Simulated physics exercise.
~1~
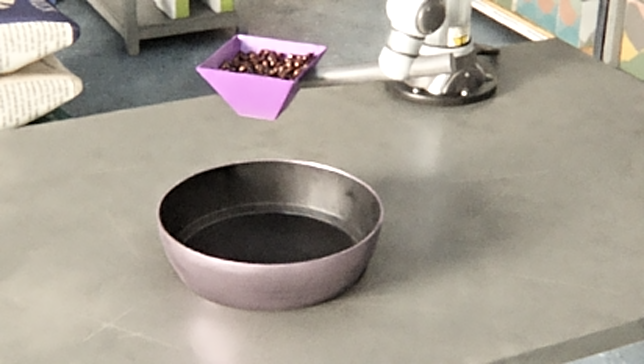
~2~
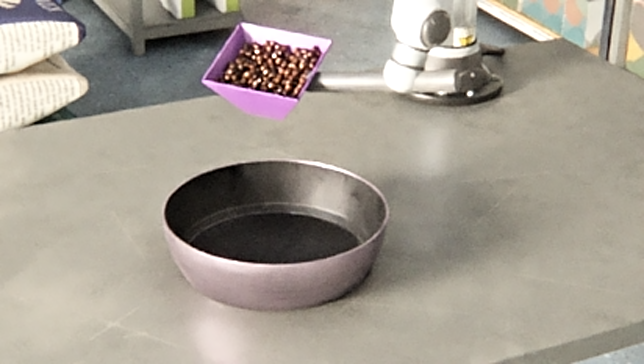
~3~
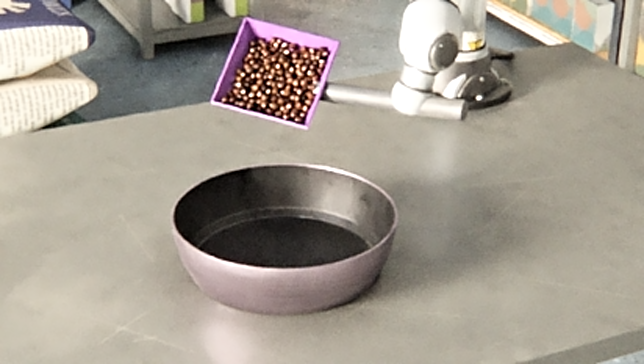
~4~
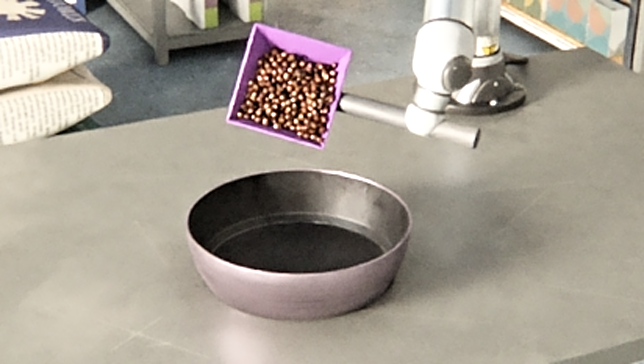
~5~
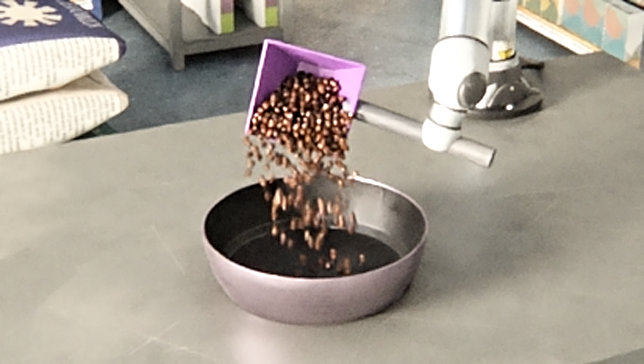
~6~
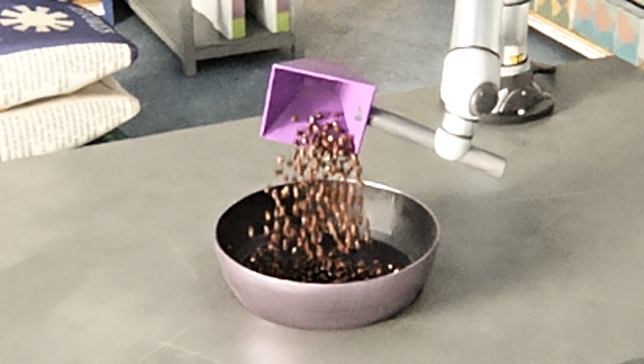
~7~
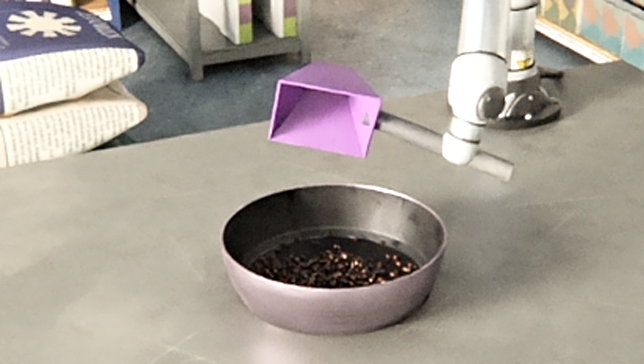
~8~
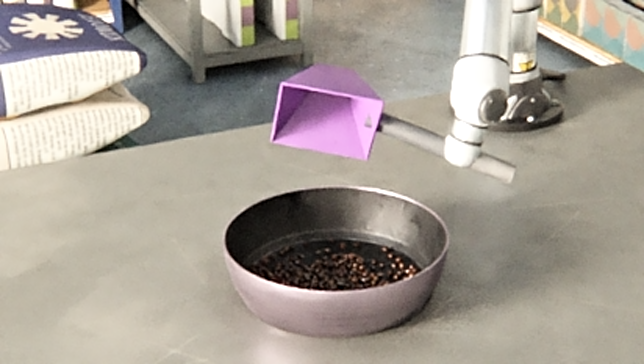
The clip shows a purple scoop of brown coffee beans, held by a robotic arm above a dark round pan on a grey table. The arm tilts the scoop until the beans pour into the pan, and the emptied scoop stays tipped above the beans.
